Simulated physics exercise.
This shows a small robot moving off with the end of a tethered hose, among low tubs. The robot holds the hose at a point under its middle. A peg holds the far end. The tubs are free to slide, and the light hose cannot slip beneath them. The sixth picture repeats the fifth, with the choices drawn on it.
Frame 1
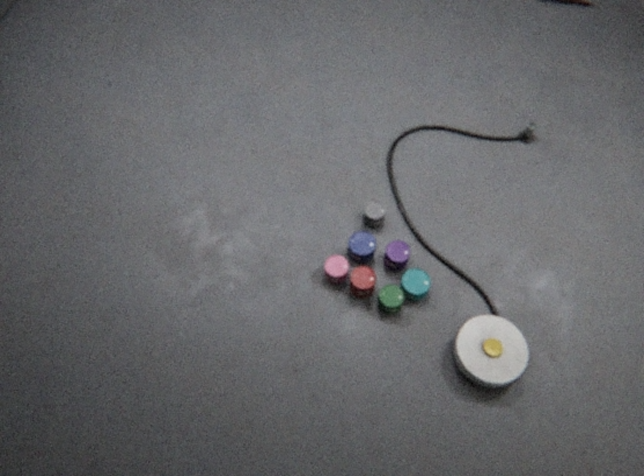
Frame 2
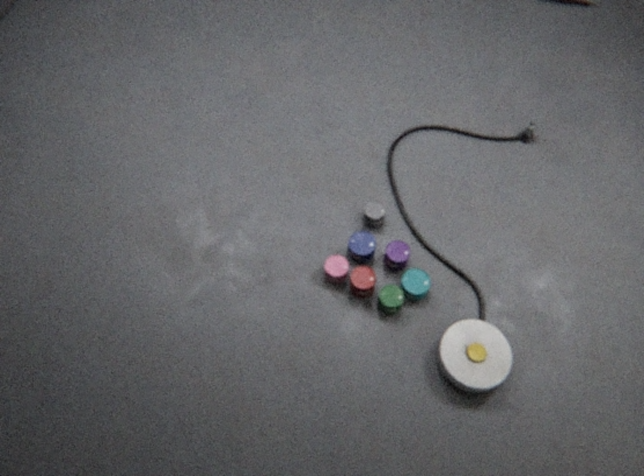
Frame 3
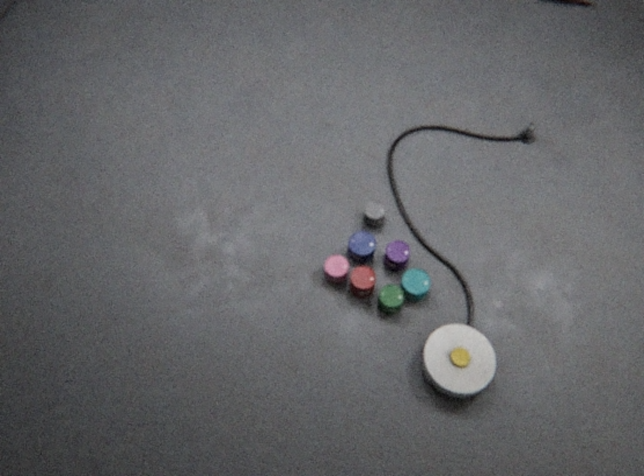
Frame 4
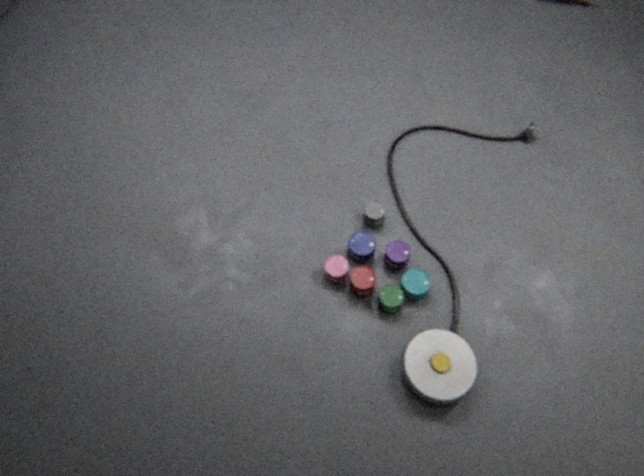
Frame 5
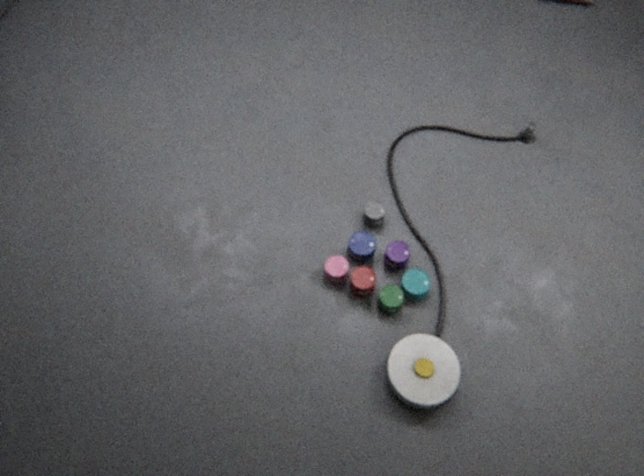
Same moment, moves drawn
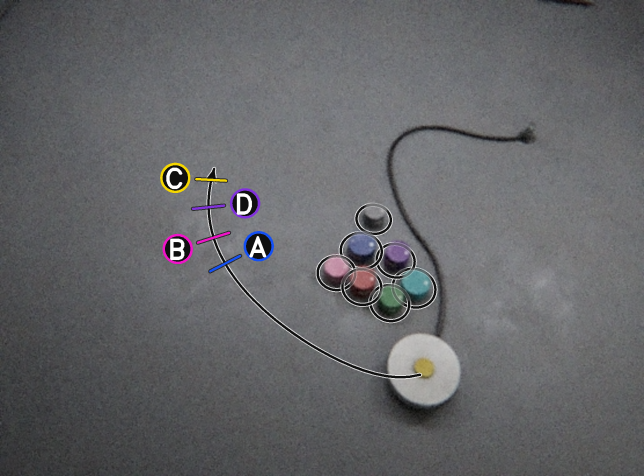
On a grey floor, a round white device slides left, moving a black cord's end past small colored tubs.
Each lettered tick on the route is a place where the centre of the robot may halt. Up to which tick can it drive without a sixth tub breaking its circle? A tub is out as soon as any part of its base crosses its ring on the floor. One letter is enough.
B is the last stop within the limit.
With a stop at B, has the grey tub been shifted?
No.
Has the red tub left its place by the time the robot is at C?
Yes.
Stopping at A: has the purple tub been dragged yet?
No.
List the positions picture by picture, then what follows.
Peg (529, 132); turquoise tub (415, 285); purple tub (397, 256), in the first frame.
Robot (474, 356); blue tub (362, 247), in the second frame.
Robot (457, 361); green tub (391, 299), in the third frame.
Robot (439, 367); red tub (363, 282), in the fourth frame.
Robot (422, 371); turquoise tub (415, 285); purple tub (397, 256); blue tub (362, 247), in the fifth frame.
On the marked copy, A at (225, 264); B at (214, 238); C at (211, 180); D at (209, 207); the route from (420, 375) via (254, 301) to (214, 169).
With B. Early on, robot (324, 349).
Further on, robot (248, 291).
At the end, robot (212, 232); turquoise tub (405, 262); purple tub (388, 243); green tub (382, 270); red tub (358, 269); four over the rings.
As for the rest, A is within the limit but short; C has seven over the rings; D has six over the rings.
